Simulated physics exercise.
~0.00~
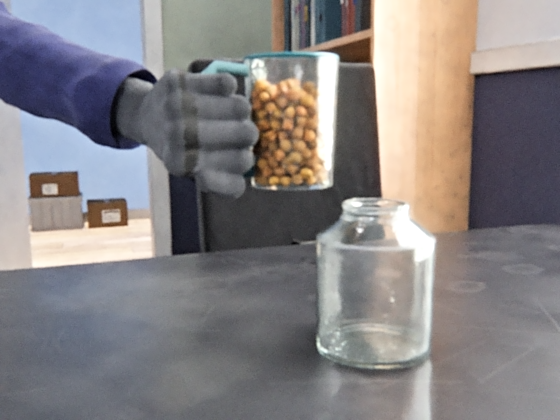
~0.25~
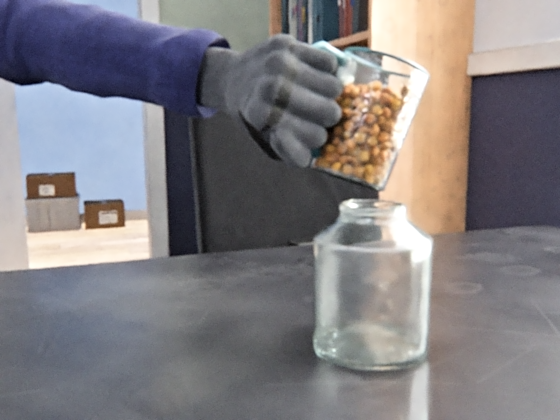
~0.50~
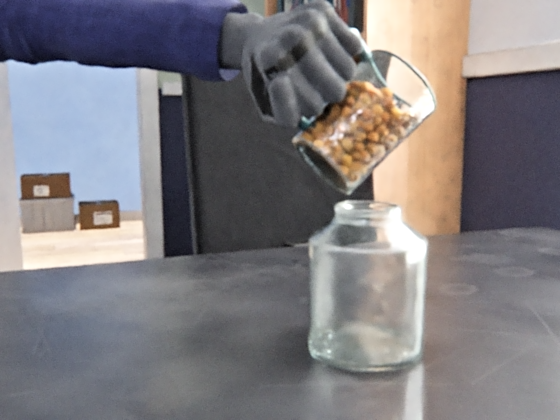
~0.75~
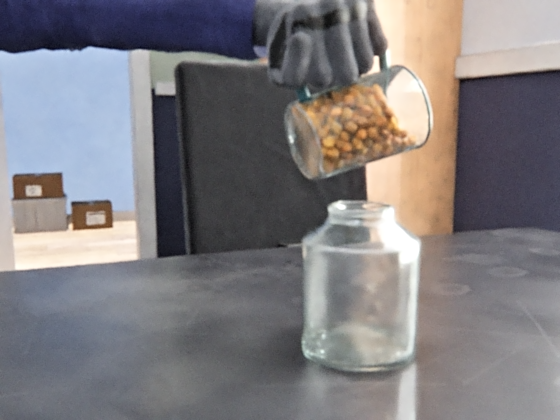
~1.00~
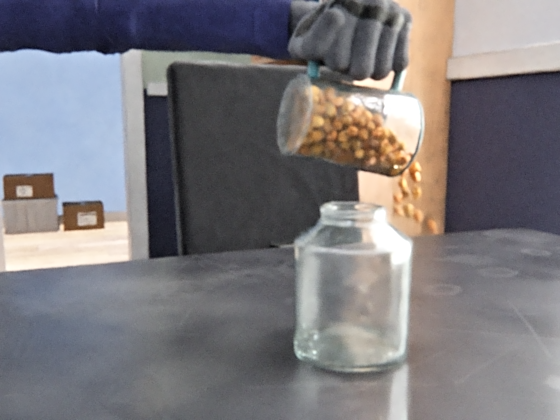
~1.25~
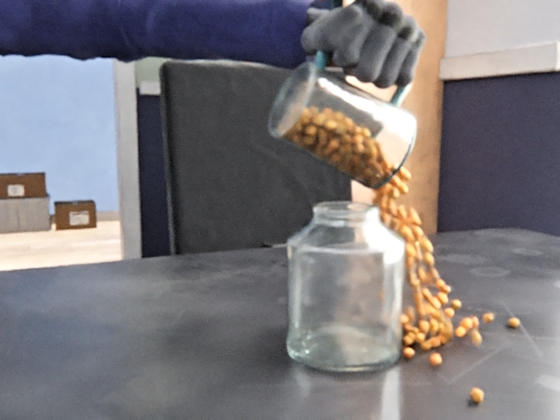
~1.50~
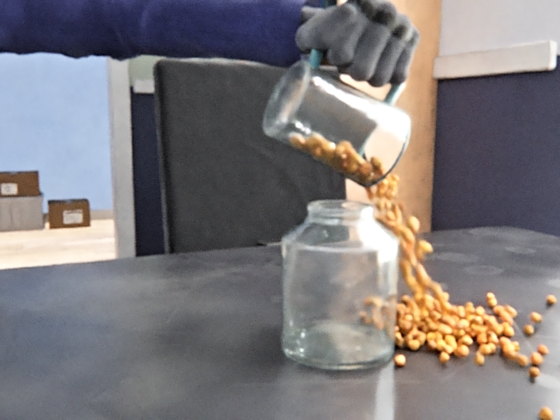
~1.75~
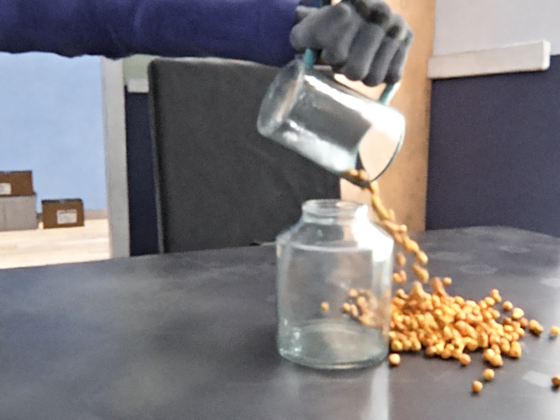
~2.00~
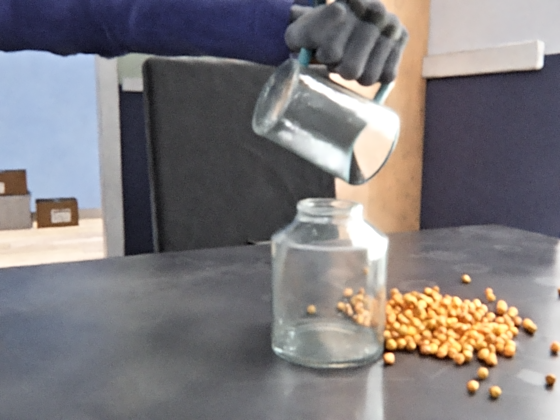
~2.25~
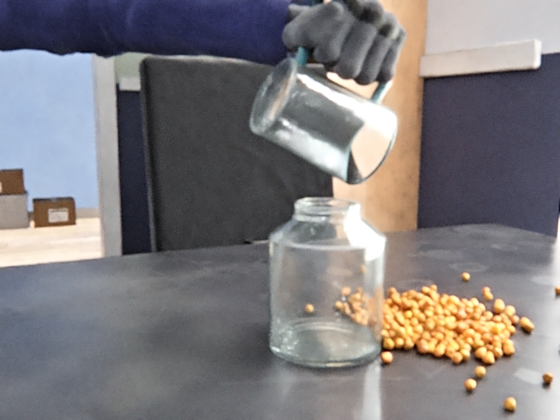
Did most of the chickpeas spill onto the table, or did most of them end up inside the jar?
Most of the chickpeas spilled onto the table to the right of the jar. The jar stayed empty, and nothing was left in the cup.
